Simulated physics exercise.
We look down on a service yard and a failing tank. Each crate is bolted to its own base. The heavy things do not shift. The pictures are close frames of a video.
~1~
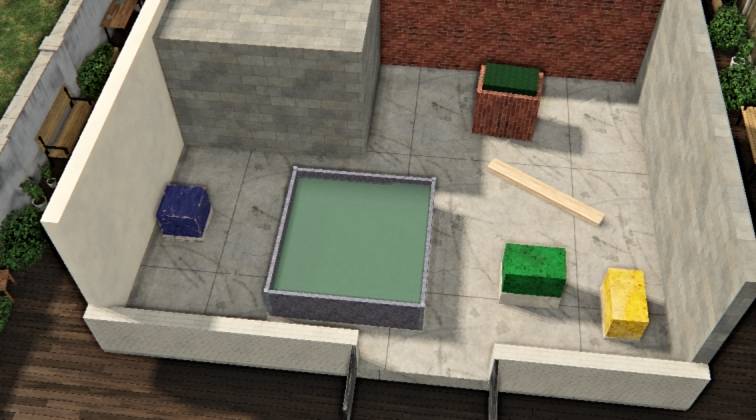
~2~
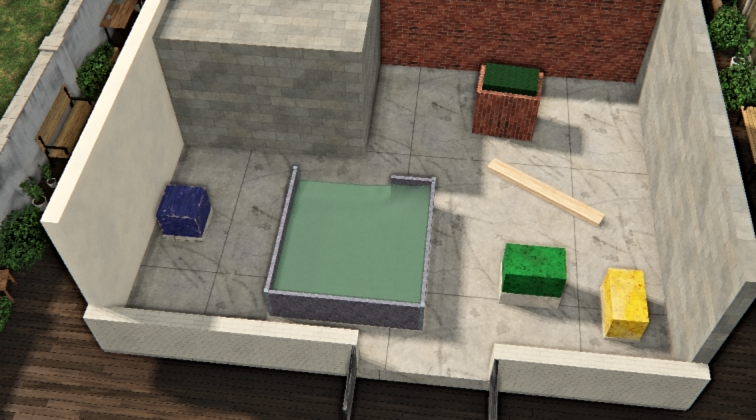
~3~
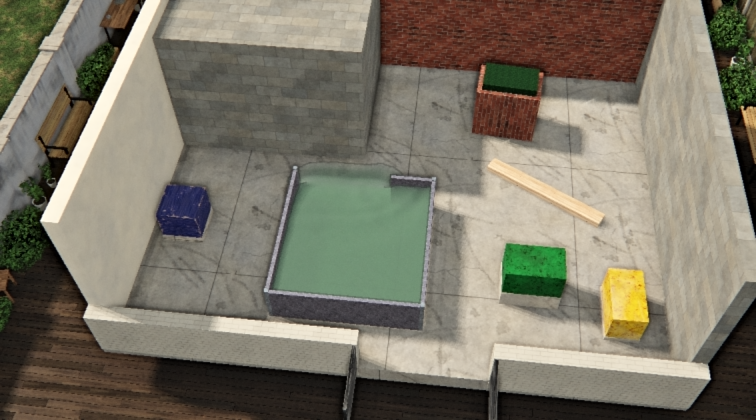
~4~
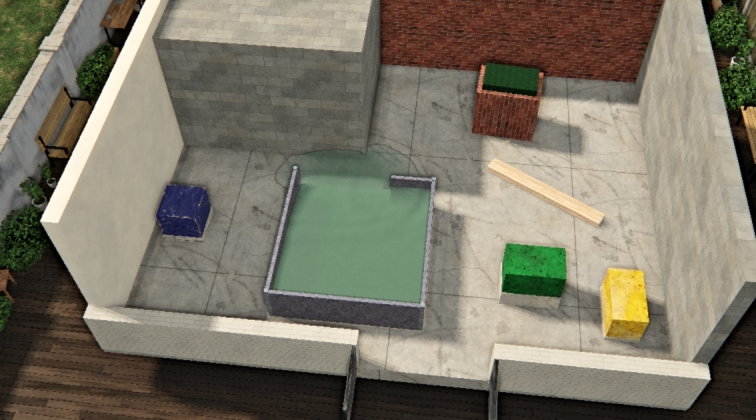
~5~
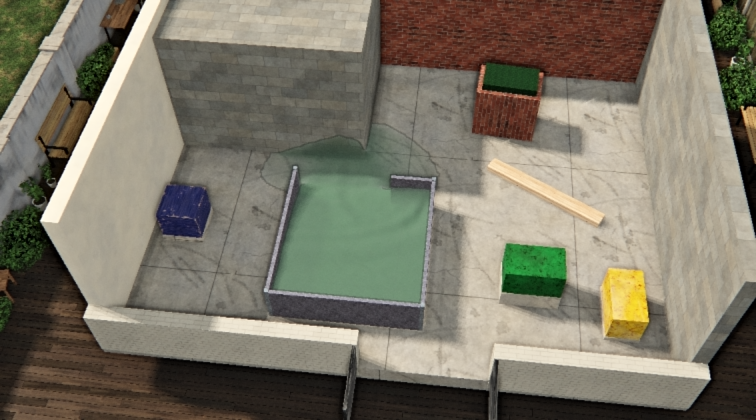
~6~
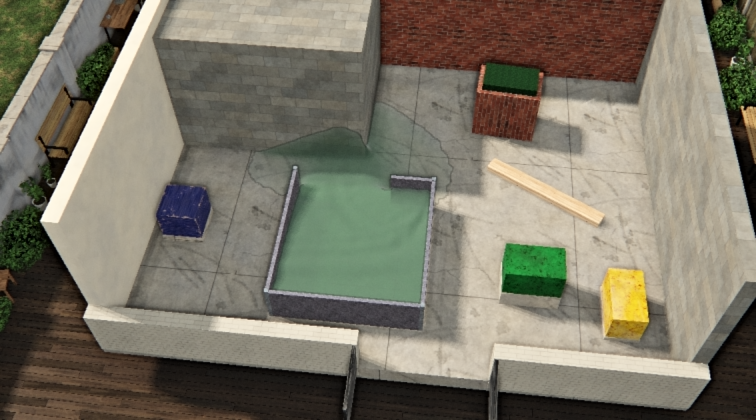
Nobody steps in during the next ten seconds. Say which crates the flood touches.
One by one: The green crate stays dry; the blue crate gets wet; the yellow crate gets wet.
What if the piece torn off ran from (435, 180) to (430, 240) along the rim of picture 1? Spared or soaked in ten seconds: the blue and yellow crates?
In short: Blue crate escapes it; yellow crate takes water.
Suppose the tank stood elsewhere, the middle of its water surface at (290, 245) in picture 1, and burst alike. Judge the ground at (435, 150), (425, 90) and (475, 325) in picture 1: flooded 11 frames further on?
One after the other: Under water, no water, dry.
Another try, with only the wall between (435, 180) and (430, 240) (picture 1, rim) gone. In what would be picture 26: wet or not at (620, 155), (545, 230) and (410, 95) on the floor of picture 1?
As listed: Under water, covered, not flooded.
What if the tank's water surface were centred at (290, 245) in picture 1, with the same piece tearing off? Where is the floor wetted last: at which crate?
Last comes the yellow-painted one.
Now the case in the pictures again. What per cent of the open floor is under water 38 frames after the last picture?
Some 80 per cent.
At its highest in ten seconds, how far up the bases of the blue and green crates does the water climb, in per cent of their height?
About 250 and 30 per cent.
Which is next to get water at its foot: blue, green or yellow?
The blue-painted one.
A moment on, water covers 20 % of the floor; the green crate not reached, the blue crate not reached, the yellow crate not reached.
Next, water covers 30 % of the floor; the green crate not reached, the blue crate water round its plinth, the yellow crate not reached.
Then, water covers 60 % of the floor; the green crate not reached, the blue crate water round its plinth, the yellow crate not reached.
Later, water covers 80 % of the floor; the green crate water round its plinth, the blue crate water round its plinth, the yellow crate water round its plinth.
In the end, water covers 95 % of the floor; the green crate stayed above the water, the blue crate was topped, the yellow crate was topped.
